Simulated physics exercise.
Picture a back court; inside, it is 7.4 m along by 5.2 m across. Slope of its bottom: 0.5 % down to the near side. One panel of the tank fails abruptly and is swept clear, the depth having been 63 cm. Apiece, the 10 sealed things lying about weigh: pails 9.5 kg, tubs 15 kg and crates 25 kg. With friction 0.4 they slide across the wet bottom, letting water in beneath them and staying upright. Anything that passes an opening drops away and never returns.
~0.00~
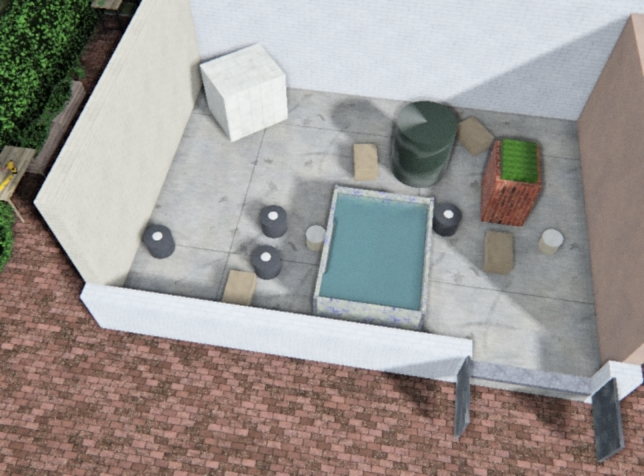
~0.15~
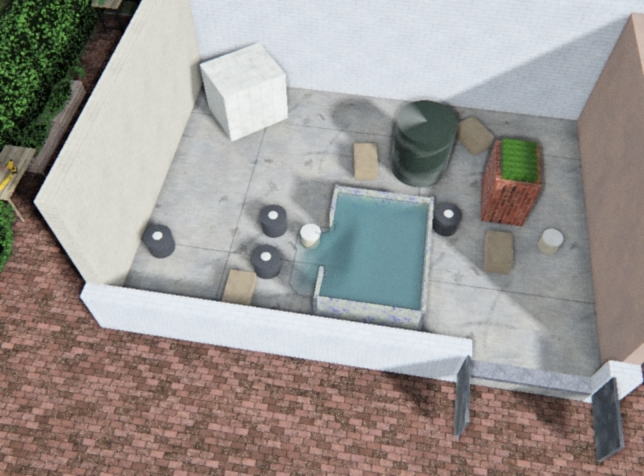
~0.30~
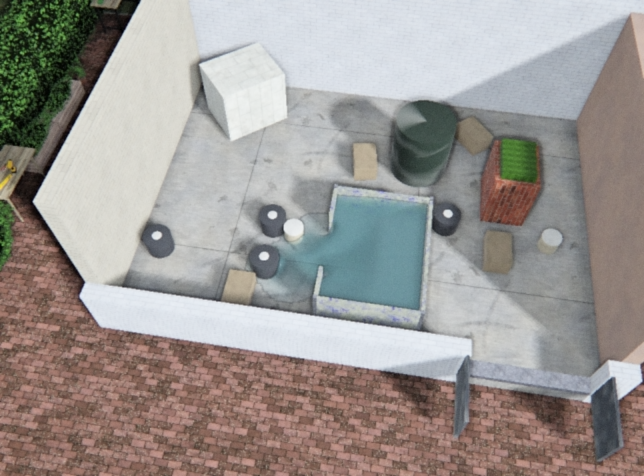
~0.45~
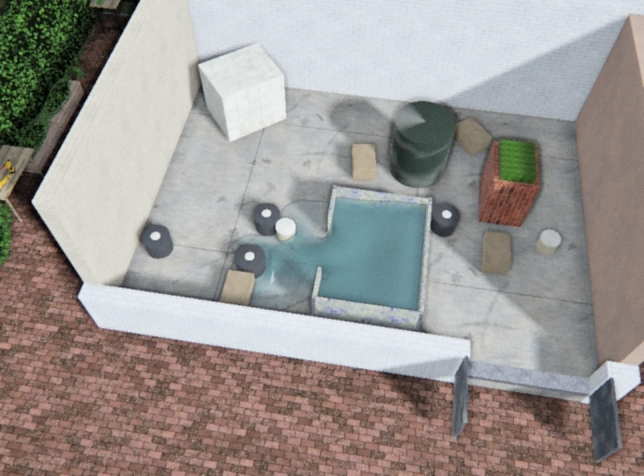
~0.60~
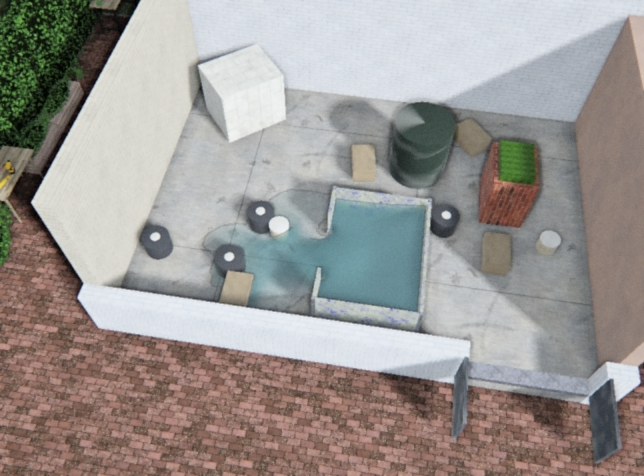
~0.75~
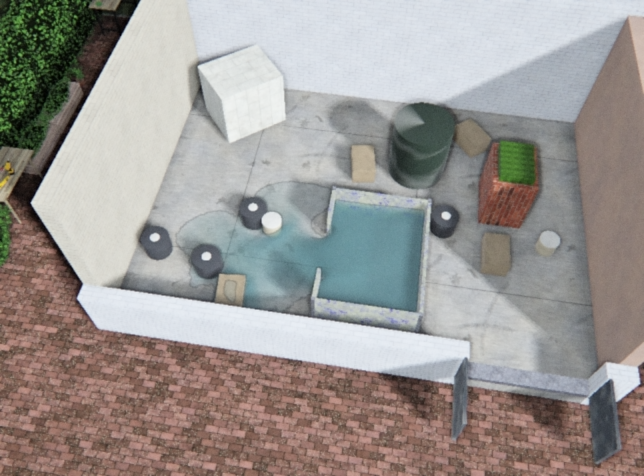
At the start, a raised rectangular pool stands full in a walled court among dark tubs, a pale pail and tan crates. Its left side opens and water pours out leftward, pushing the pail away. The water then spreads wider across the paving, sliding a dark tub further left.
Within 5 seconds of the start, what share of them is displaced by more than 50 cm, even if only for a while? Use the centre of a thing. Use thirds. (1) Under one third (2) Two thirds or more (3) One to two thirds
(3) One to two thirds.
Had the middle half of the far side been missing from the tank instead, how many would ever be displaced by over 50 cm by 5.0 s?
Then it comes to 1 of them.
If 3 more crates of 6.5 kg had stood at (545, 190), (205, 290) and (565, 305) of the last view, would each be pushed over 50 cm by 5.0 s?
In the order asked: Below the mark; above the mark; below the mark.
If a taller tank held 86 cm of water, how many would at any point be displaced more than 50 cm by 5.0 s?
Count under that change: 5.
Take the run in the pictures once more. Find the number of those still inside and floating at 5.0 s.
I count 3.
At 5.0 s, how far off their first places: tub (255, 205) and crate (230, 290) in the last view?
Object 1: 300 cm. Object 2: 140 cm.
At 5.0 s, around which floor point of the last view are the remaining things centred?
Around (344, 194).
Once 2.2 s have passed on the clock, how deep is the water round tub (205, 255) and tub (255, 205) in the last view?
Around 35 cm and 10 cm.
After 1.1 s 3 of 10 are over 50 cm from their spots; 0 afloat.
After 2.2 s 4 of 10 are over 50 cm from their spots; 4 afloat.
After 3.5 s 5 of 10 are over 50 cm from their spots; 4 afloat.
After 5.0 s 5 of 10 are over 50 cm from their spots, and 5 have been at some point; 3 afloat.
